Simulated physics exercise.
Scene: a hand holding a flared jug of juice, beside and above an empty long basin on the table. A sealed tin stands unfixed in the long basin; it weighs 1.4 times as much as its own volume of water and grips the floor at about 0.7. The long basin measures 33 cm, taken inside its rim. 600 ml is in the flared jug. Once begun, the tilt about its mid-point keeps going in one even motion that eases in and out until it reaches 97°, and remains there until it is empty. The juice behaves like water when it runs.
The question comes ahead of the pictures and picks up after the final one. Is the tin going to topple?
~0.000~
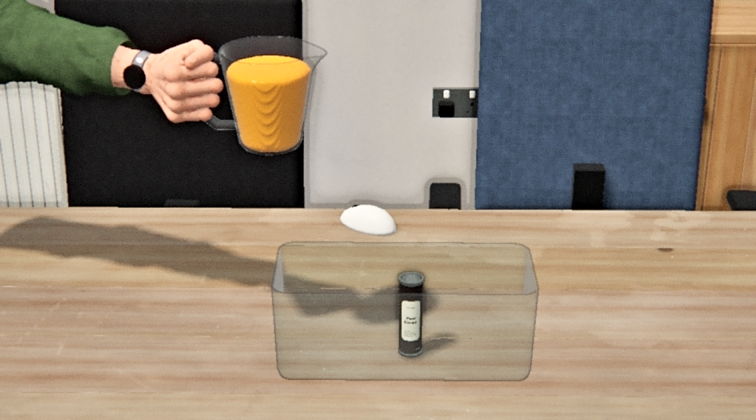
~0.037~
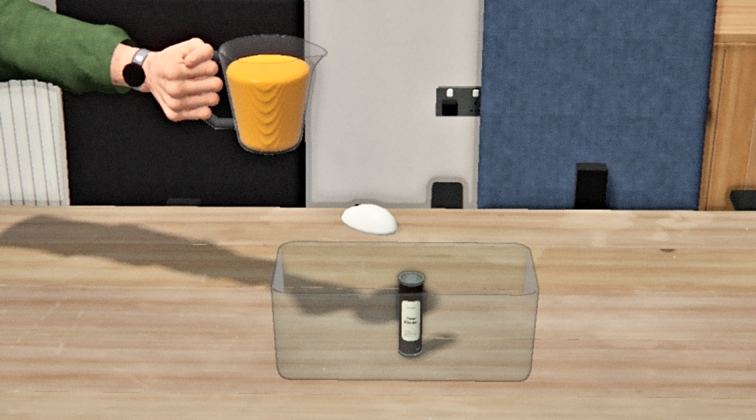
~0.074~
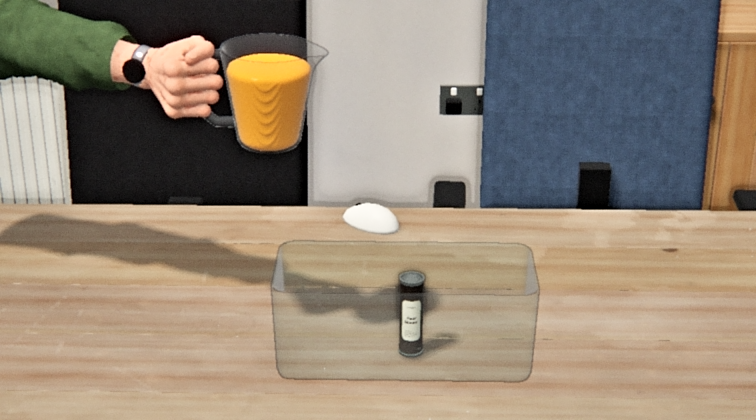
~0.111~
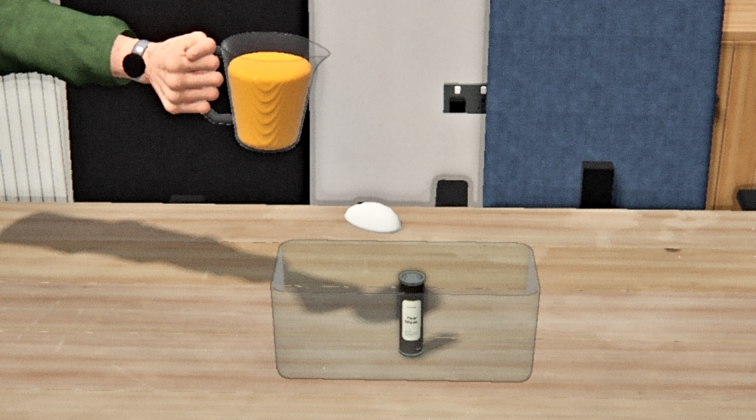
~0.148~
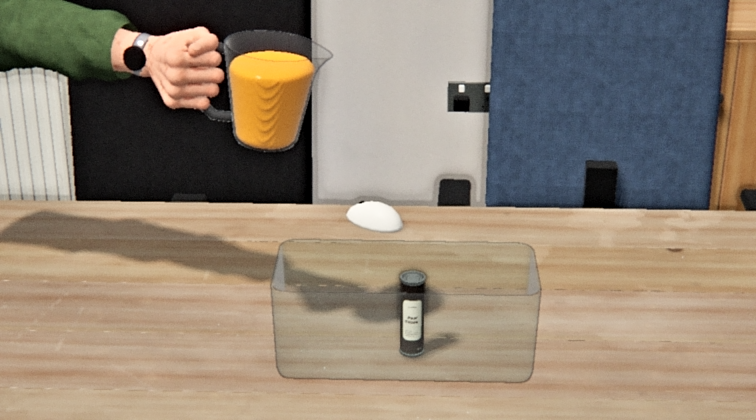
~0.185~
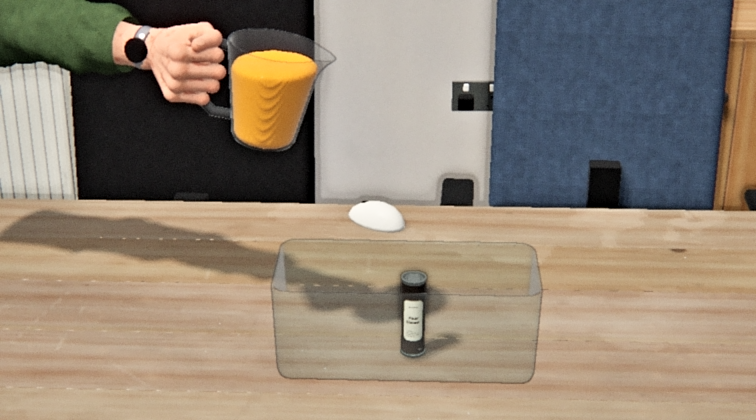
Yes.
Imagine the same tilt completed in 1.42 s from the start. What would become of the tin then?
The tin tips over.
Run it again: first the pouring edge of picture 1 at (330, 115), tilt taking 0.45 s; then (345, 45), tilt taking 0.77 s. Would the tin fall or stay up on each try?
Trial 1 - tin tips; trial 2 - tin stays standing.
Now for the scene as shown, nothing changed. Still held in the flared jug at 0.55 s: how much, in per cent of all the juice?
Near 80 in a hundred.
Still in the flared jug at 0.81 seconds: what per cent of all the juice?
28 in a hundred, give or take.
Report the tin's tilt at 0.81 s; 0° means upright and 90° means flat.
About 0°.
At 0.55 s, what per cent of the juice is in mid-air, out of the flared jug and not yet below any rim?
Near 20 per cent of it all.
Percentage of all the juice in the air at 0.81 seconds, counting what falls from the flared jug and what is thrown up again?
About 34 % of the total.
By 0.55 s the tilt is 65° and 80 per cent is still to pour; the tin stands where it began.
By 0.81 s the tilt is 95° and 27 per cent is still to pour; the tin stands where it began.
By 1.09 s the tilt is 97° and 2 per cent is still to pour; the tin leans 11°.
By 1.39 s the tilt is 97° and 0 per cent is still to pour; the tin lies on its side.
At rest the tin lies on its side.
